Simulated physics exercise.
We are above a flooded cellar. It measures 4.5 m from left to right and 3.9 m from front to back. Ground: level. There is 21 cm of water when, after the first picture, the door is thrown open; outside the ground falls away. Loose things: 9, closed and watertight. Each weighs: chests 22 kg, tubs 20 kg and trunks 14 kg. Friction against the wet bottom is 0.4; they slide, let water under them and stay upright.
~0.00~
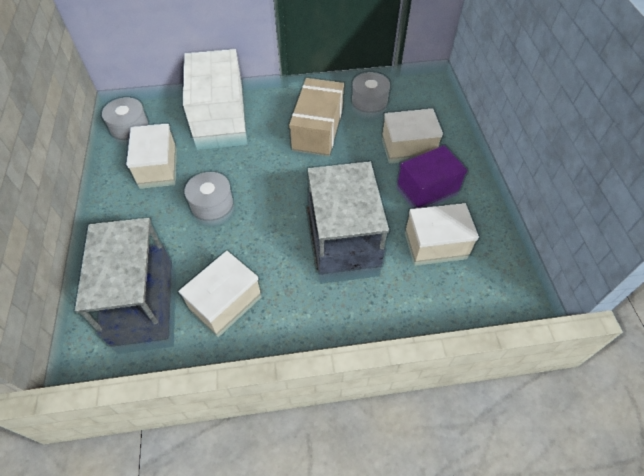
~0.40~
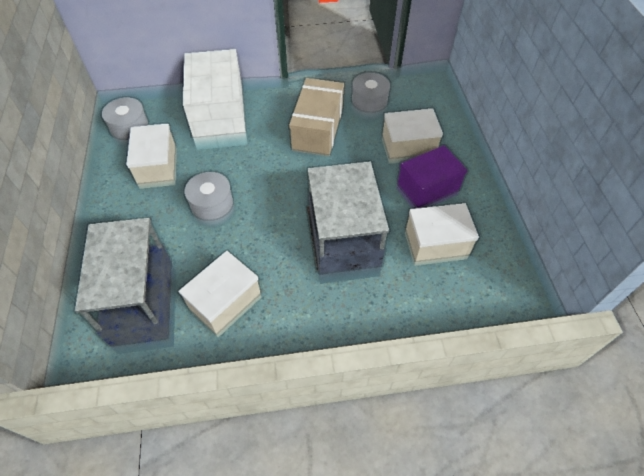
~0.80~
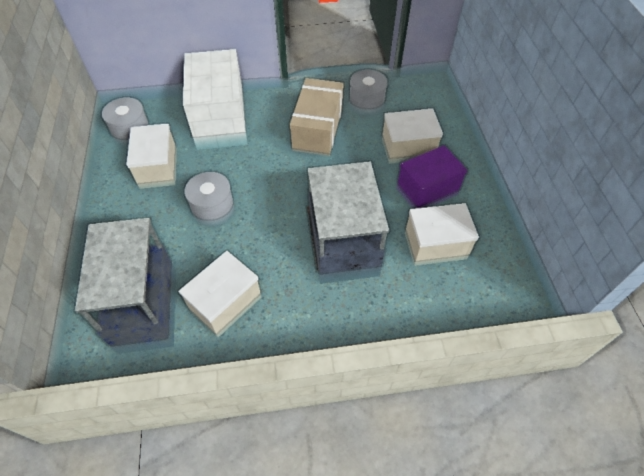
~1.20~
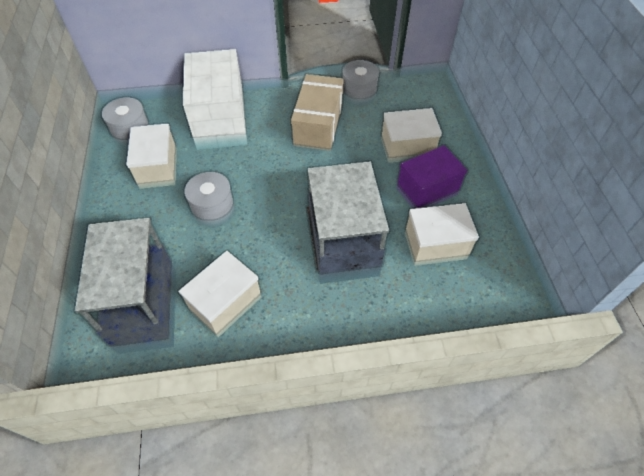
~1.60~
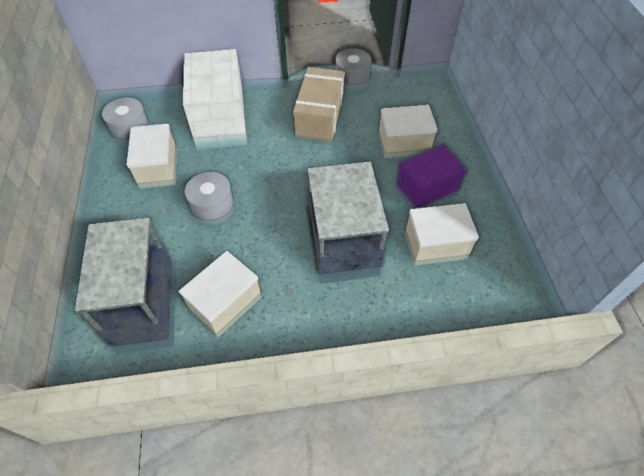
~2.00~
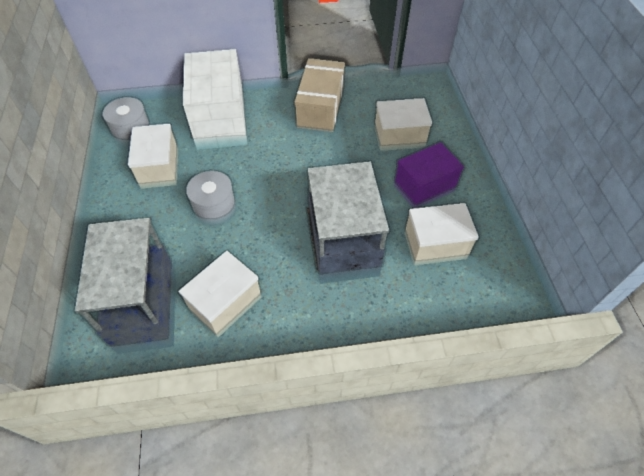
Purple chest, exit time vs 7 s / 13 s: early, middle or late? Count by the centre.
Exit window: The middle one.
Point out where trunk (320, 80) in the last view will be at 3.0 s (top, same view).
My estimate: Around (326, 50).
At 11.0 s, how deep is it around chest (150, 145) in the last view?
Roughly 11 cm.
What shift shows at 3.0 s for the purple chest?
I'd put it at around 40 cm.
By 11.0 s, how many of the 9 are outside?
I count 5 by that time.
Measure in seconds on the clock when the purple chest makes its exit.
9.5 s.
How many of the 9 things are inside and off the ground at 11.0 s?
The number is 4.
After 3.0 s the purple chest is near (423, 144), 0.4 m from its start, afloat; 1 of 9 are out; 8 afloat.
After 6.8 s the purple chest is near (416, 83), 1.4 m from its start, afloat; 3 of 9 are out; 6 afloat.
After 11.0 s the purple chest has gone out (at 9.5 s); 5 of 9 are out; 4 afloat.
After 15.0 s the purple chest has gone out (at 9.5 s); 6 of 9 are out; 1 afloat.
